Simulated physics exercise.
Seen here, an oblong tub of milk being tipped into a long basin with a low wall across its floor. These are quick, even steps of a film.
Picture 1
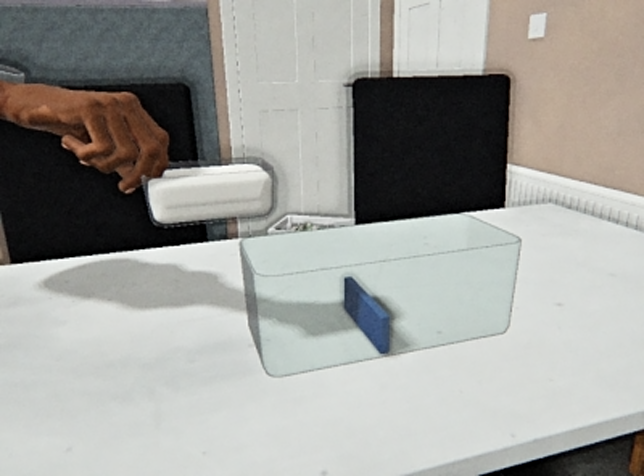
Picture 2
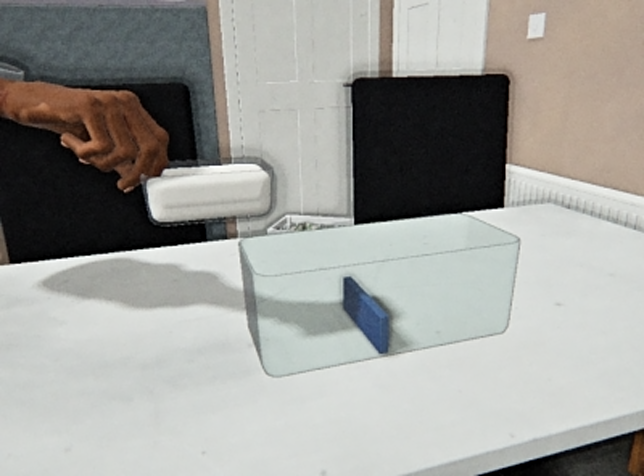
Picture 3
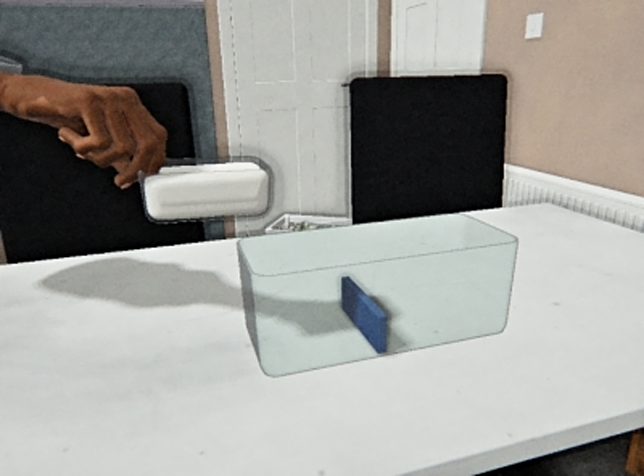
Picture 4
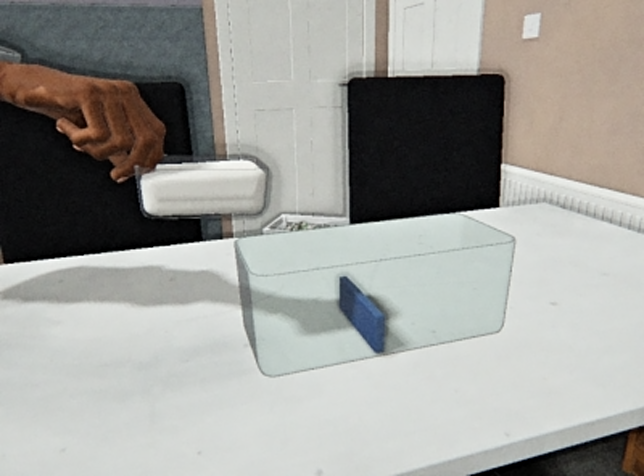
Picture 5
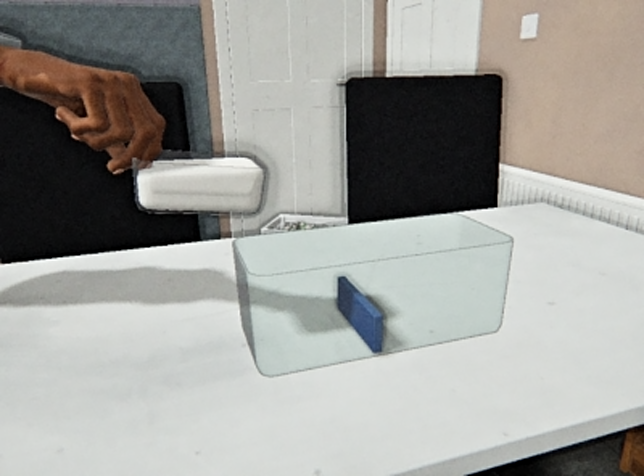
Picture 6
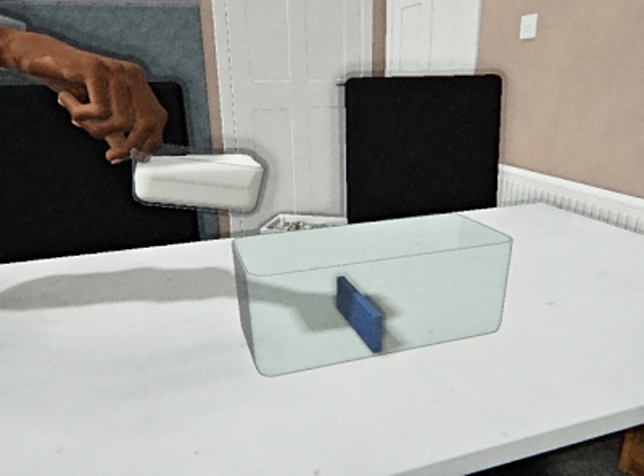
A hand held a small oblong tub of milk above and to the left of a long, clear basin with a low blue wall inside, then slowly tilted the tub slightly toward the right.
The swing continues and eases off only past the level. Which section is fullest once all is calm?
Most lies in the left-hand part.
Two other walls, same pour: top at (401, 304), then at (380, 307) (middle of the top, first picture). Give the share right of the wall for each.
About 15 and 15 per cent.
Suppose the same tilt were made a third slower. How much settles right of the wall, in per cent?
Near 5 %.
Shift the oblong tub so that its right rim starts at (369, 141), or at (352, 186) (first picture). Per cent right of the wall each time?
About 95 and 95 per cent.
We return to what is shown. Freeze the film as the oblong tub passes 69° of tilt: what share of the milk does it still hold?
Roughly 30 in a hundred.
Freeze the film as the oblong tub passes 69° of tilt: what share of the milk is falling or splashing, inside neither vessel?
Close to 50 per cent.
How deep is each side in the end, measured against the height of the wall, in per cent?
The left part 40 per cent, the right part 10.
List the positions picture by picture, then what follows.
In the first picture, tilt 0°; pouring edge (267, 165); surface from (148, 179) to (265, 170); the long basin's rim runs from (247, 258) to (492, 227); the wall's top is at (365, 296).
In the second picture, tilt 0°; pouring edge (266, 164); surface from (147, 178) to (264, 169).
In the third picture, tilt 2°; pouring edge (264, 164); surface from (144, 176) to (262, 168).
In the fourth picture, tilt 4°; pouring edge (262, 164); surface from (141, 173) to (259, 166).
In the fifth picture, tilt 7°; pouring edge (260, 164); surface from (138, 169) to (257, 163).
In the sixth picture, tilt 12°; pouring edge (259, 164); surface from (136, 164) to (257, 161).
A moment on, the tilt is 69° and 32 per cent is still to pour, 20 is left of the wall and 0 right of it.
Next, the tilt is 102° and 3 per cent is still to pour, 67 is left of the wall and 23 right of it.
Then the tilt is 106° and 0 per cent is still to pour, 76 is left of the wall and 23 right of it.
Later the tilt is 106° and 0 per cent is still to pour, 76 is left of the wall and 23 right of it.
Finally, 76 per cent lies left of the wall, 23 right of it and 1 outside.
